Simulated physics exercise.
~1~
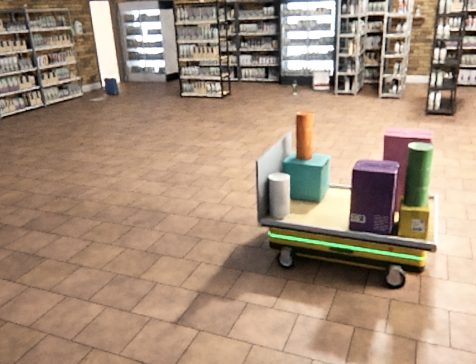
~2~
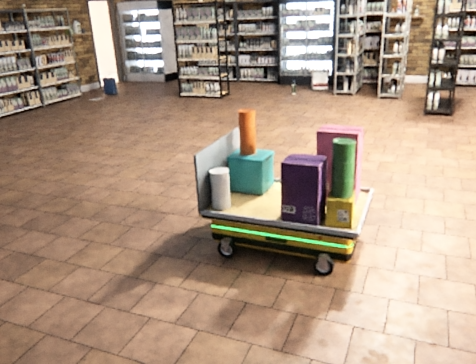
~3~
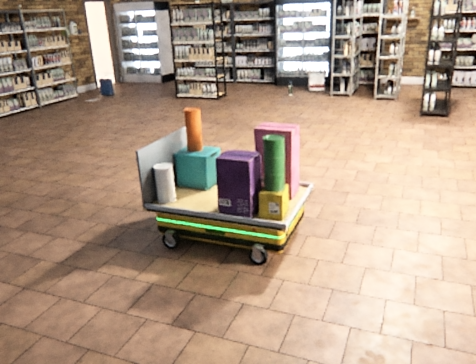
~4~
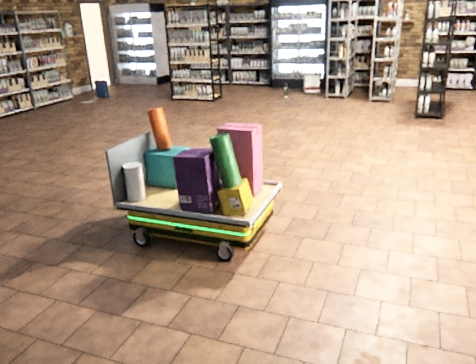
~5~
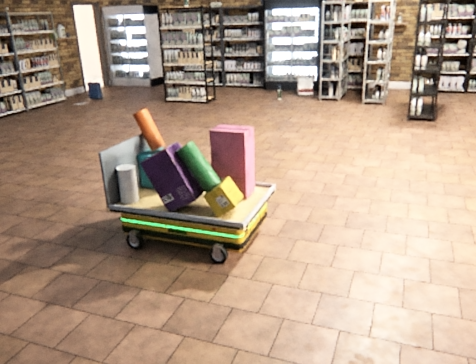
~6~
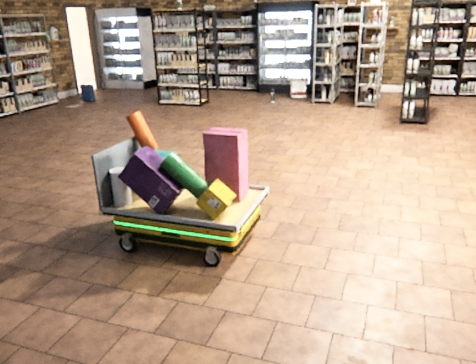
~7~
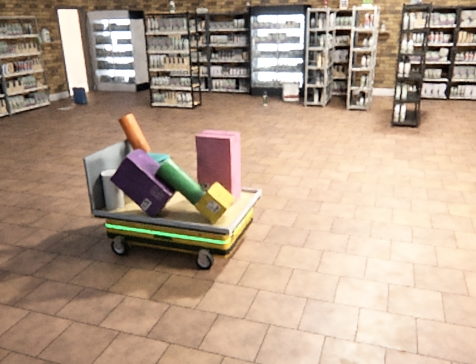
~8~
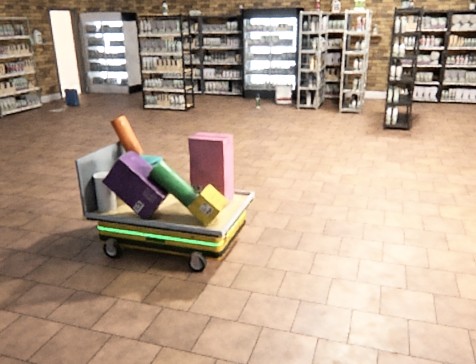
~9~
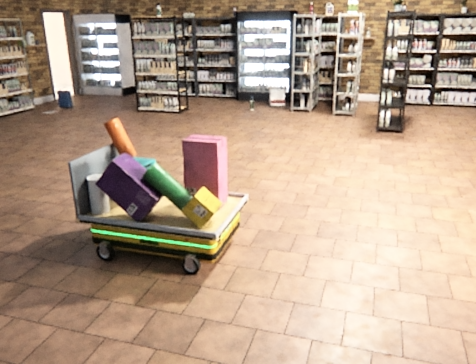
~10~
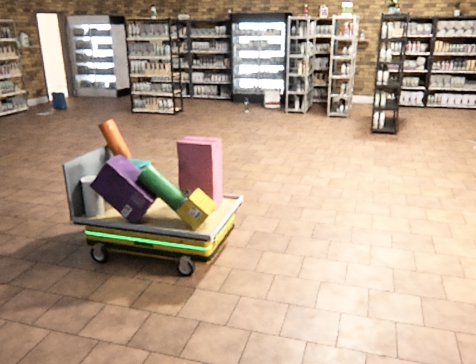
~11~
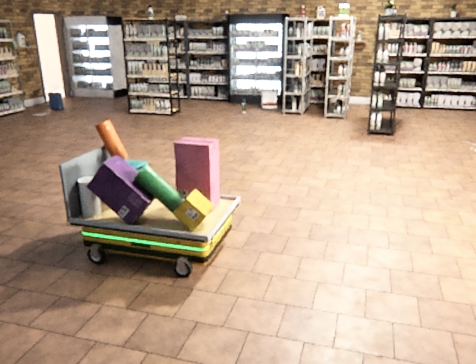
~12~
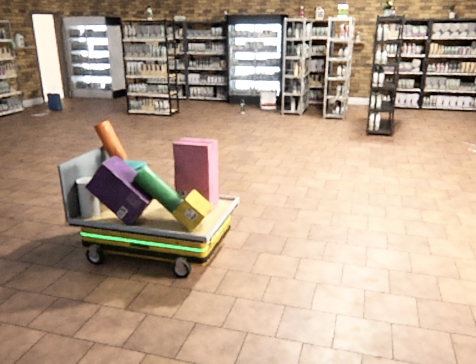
We see a flat cart carrying colourful boxes and canisters roll left across a tiled floor and stop, as the purple box, green canister and yellow parcel tip toward its tall board and stay tilted, while the pink box remains upright and the orange canister leans.
